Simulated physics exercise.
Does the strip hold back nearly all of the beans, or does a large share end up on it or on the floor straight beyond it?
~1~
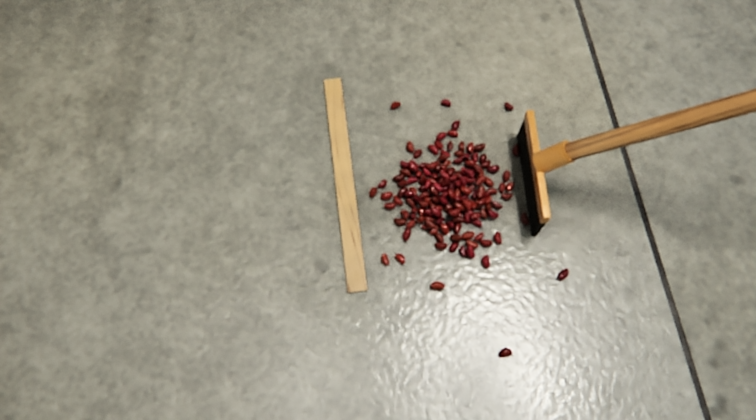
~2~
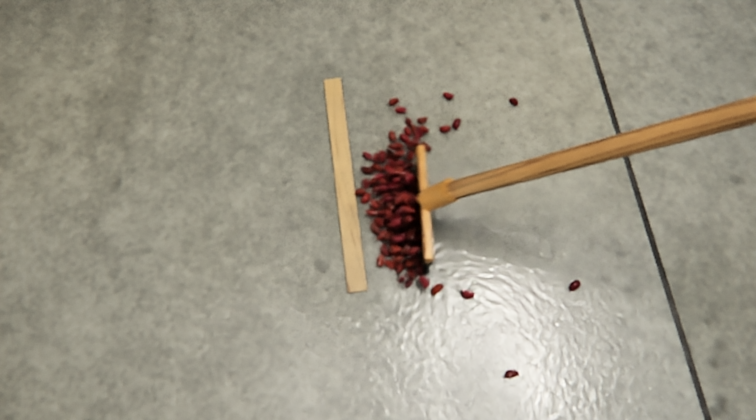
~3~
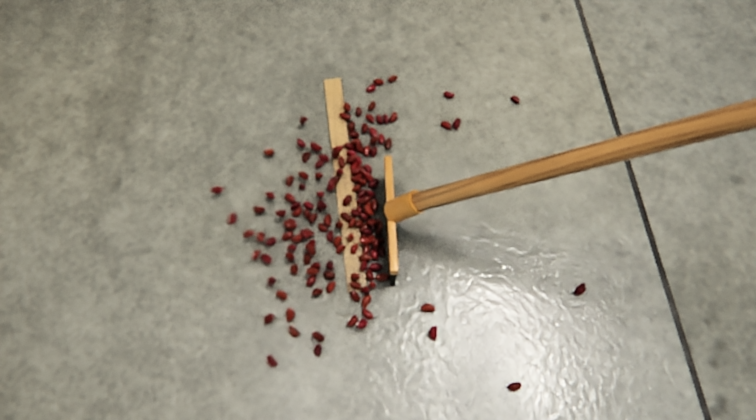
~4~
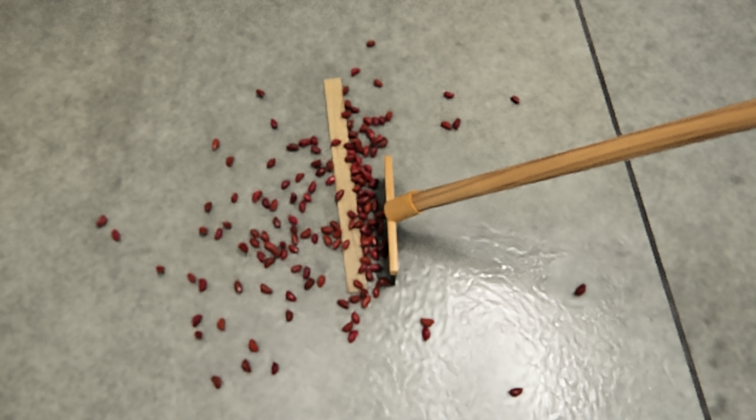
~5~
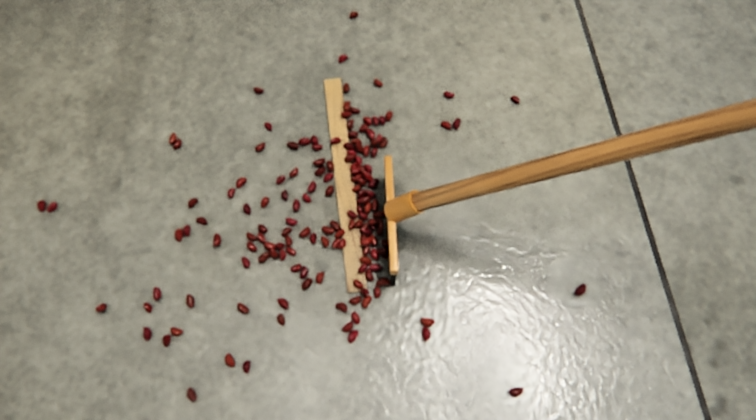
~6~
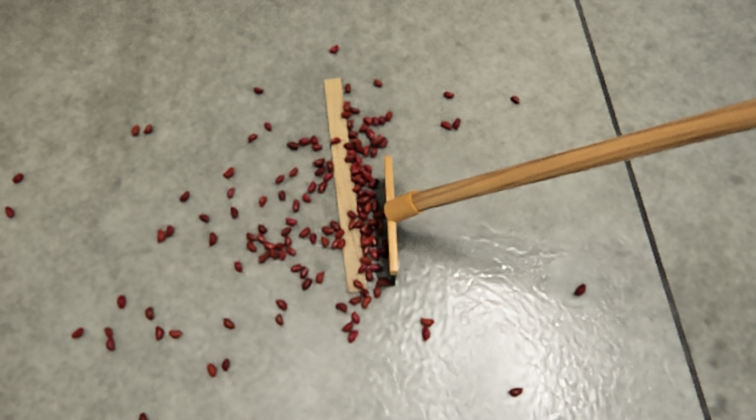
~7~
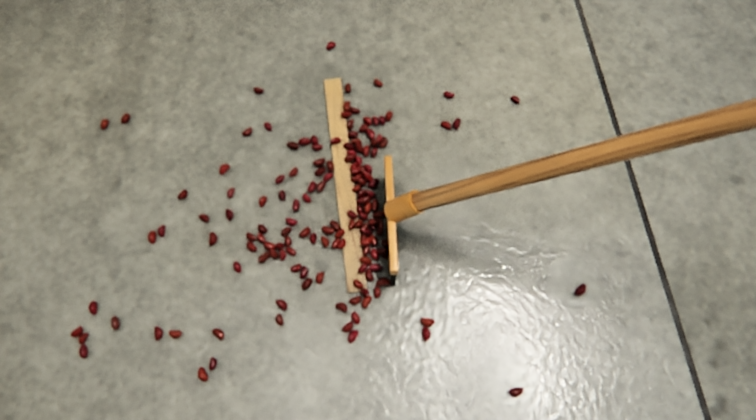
A large share of the beans ends up on the strip or on the floor straight beyond it, though many others stay bunched by the squeegee.
